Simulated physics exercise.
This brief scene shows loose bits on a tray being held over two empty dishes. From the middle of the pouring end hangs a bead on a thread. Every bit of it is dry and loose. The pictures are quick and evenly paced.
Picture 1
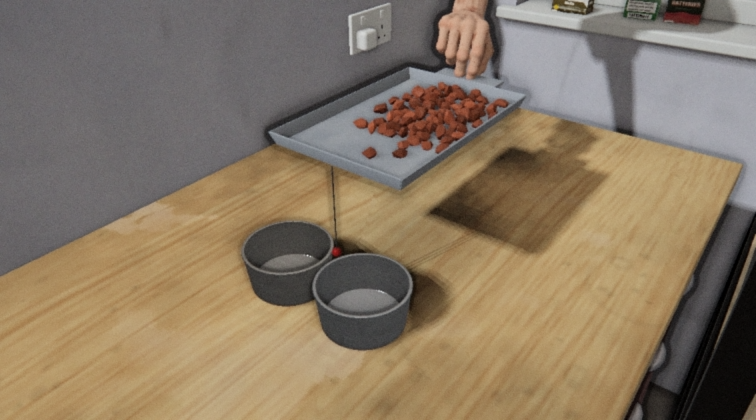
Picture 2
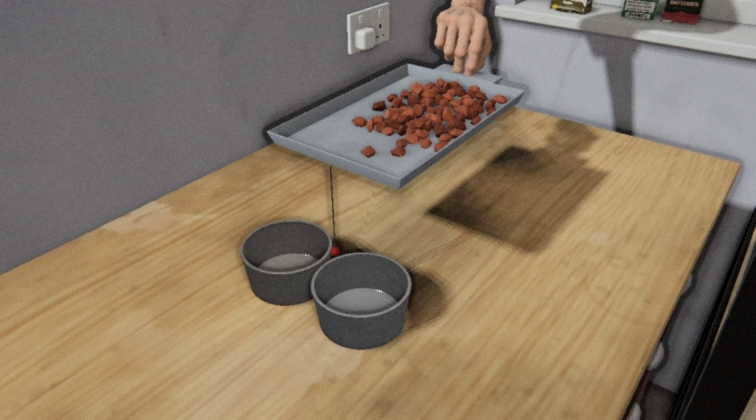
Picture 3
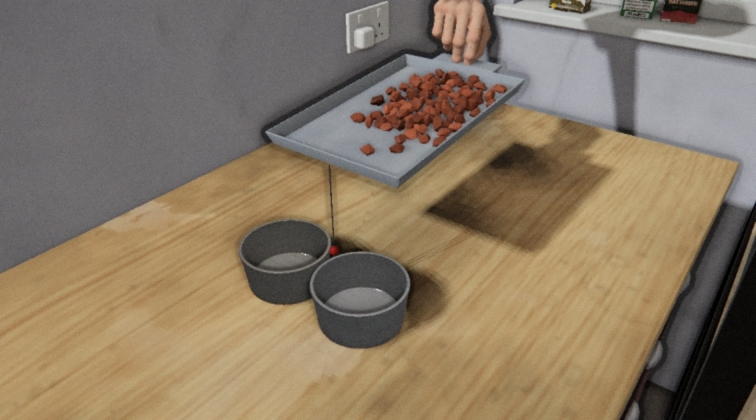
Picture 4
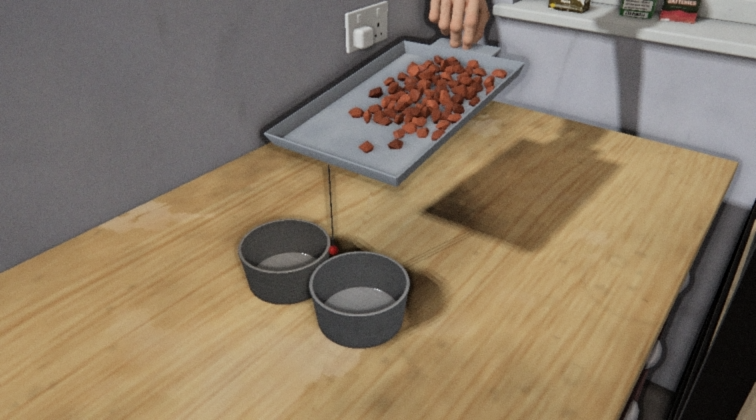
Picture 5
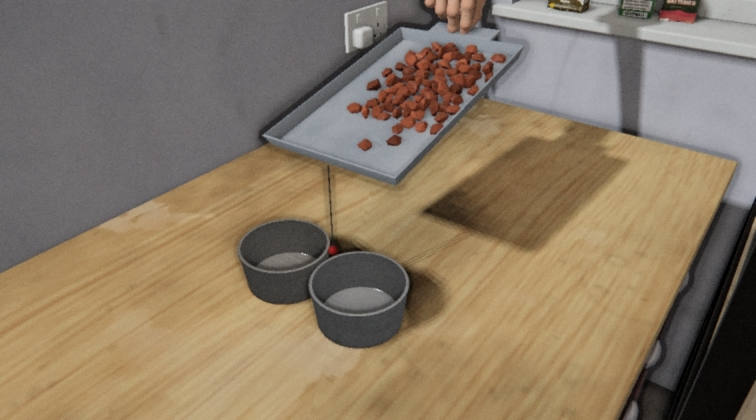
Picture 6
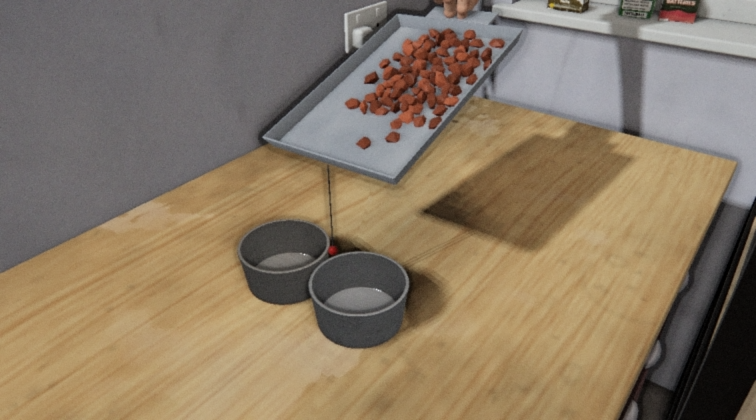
A hand held a grey tray of loose reddish brick bits above two empty dark dishes on a wooden counter, then gradually raised the far end, tilting the tray toward its near left corner.
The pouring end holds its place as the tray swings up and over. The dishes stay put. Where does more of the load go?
Bigger share: Left.
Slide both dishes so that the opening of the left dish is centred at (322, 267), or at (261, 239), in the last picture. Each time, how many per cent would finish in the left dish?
The first gives 20 %, the second 30 %.
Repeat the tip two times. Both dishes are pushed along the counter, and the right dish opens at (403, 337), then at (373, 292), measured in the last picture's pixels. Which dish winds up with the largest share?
In order of the tries: The dish on the left side, then the dish on the left side.
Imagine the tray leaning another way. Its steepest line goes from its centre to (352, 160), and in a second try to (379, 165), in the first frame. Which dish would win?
First: The dish at right. Second: The dish at right.
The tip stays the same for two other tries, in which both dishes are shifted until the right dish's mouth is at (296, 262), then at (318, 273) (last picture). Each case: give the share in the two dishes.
First case: Some 50 %; second case: Some 50 %.
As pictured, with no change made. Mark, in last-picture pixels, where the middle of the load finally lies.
Near pixel (246, 325).
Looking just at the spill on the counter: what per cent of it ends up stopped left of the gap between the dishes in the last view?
Share on the left: Near 90 %.
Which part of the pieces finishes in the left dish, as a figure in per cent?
That share works out at some 30 %.
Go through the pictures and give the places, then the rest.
Corners of the pouring end at (276, 131) and (400, 176), level; middle of the load at (434, 114), bits of crushed brick; left dish at (257, 282); right dish at (332, 325); bead on its thread at (337, 252), in the first picture.
Corners of the pouring end at (274, 131) and (398, 175), level; middle of the load at (432, 111), in the second picture.
Corners of the pouring end at (273, 131) and (397, 174), tipped barely, lowest at the left corner; middle of the load at (431, 104), in the third picture.
Corners of the pouring end at (271, 132) and (395, 173), tipped a little, lowest at the left corner; middle of the load at (430, 94), in the fourth picture.
Corners of the pouring end at (270, 133) and (393, 173), tipped a little, lowest at the left corner; middle of the load at (428, 84), in the fifth picture.
Corners of the pouring end at (269, 135) and (392, 173), tipped clearly, lowest at the left corner; middle of the load at (426, 75); left dish at (253, 281); right dish at (328, 323), in the sixth picture.
Soon after the last picture, tray tipped steeply; about two thirds on the tray; a stray few in the right dish; a stray few in the left dish; a stray few outside both; about a third in the air.
A little later, tray tipped past a quarter turn; a small part on the tray; a small part in the right dish; about a quarter in the left dish; about half outside both; a small part in the air.
Later still, tray tipped past a quarter turn; a small part in the right dish; about a quarter in the left dish; about two thirds outside both.
At rest, tray tipped past a quarter turn; a small part in the right dish; about a quarter in the left dish; about two thirds outside both.
